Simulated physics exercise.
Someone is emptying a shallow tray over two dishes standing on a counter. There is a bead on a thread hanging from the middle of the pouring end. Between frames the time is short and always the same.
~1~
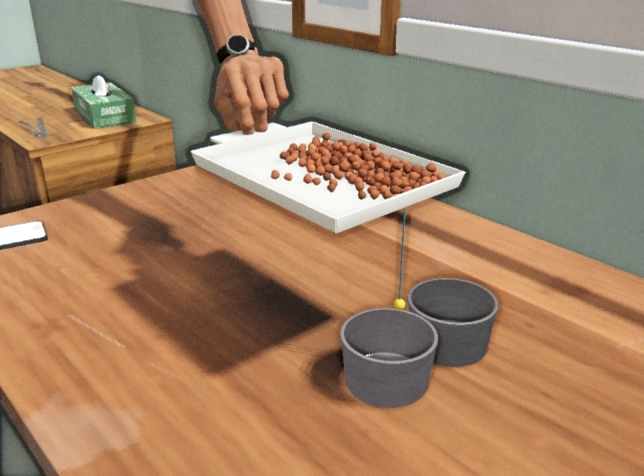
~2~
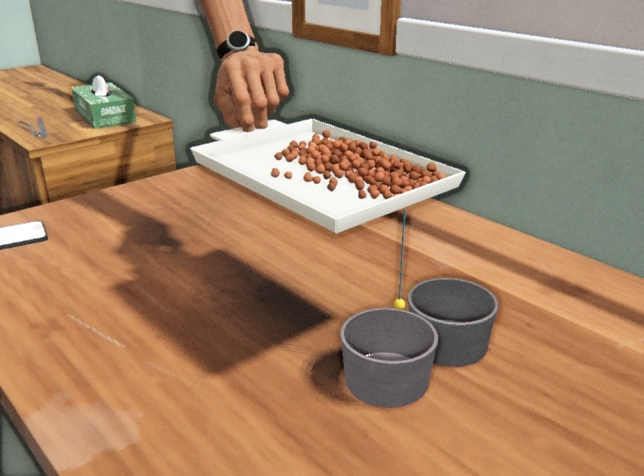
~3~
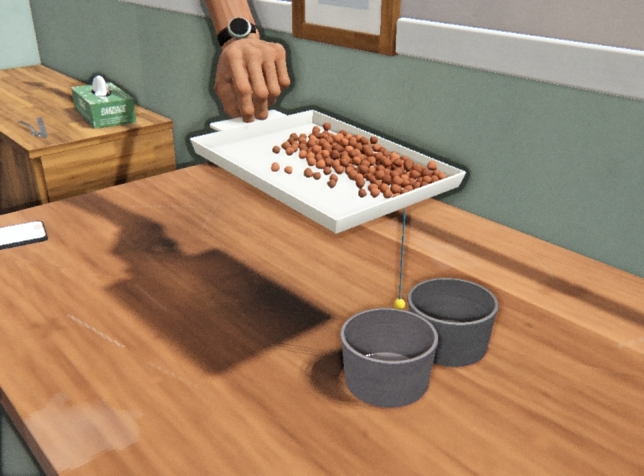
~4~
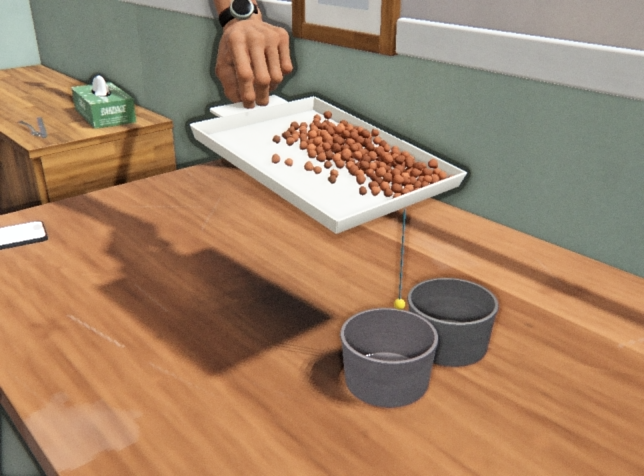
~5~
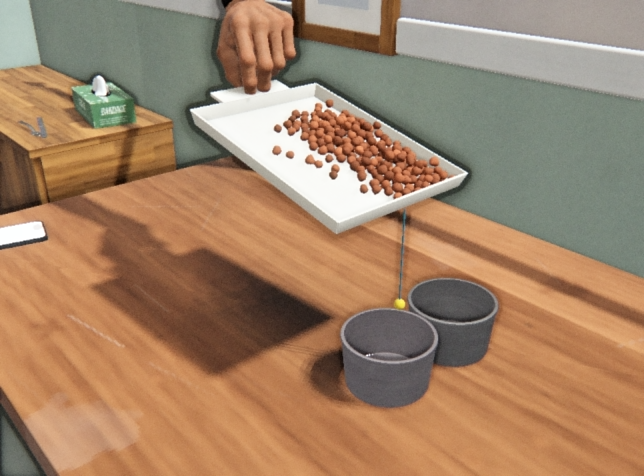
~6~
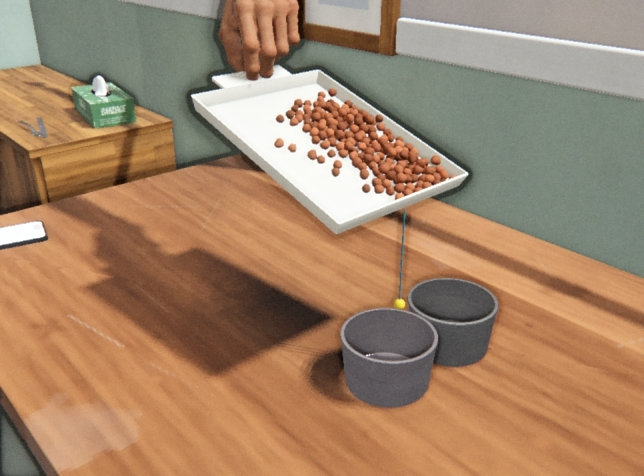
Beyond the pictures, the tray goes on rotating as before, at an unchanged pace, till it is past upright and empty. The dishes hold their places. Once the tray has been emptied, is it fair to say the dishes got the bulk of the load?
No, they got less than half.
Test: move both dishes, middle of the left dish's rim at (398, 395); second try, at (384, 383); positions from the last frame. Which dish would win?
Well, the first go goes to the rightmost dish, and the second to the rightmost dish.
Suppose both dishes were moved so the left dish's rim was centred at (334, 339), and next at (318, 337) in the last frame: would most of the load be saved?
First shift, a minority share; second shift, a minority share.
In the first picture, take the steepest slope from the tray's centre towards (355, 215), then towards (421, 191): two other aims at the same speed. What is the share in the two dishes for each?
The first gives 30 %, the second 80 %.
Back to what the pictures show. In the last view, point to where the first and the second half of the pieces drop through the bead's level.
The leading part at (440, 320), the rest of it at (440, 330).
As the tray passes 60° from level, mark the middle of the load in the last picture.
Somewhere near pixel (409, 169).
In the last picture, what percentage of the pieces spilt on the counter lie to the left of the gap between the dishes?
That would be roughly 20 per cent.
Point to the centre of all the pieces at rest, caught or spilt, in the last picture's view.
The centre settles at about (452, 401).
Soon, tray tipped steeply; nearly all on the tray; a stray few outside both; a stray few in the air.
A while on, tray tipped right over; about two thirds on the tray; a stray few in the left dish; a stray few in the right dish; a small part outside both; a small part in the air.
Towards the end, tray tipped past a quarter turn; about a quarter in the left dish; a small part in the right dish; about two thirds outside both.
Finally, tray tipped past a quarter turn; about a quarter in the left dish; a small part in the right dish; about two thirds outside both.
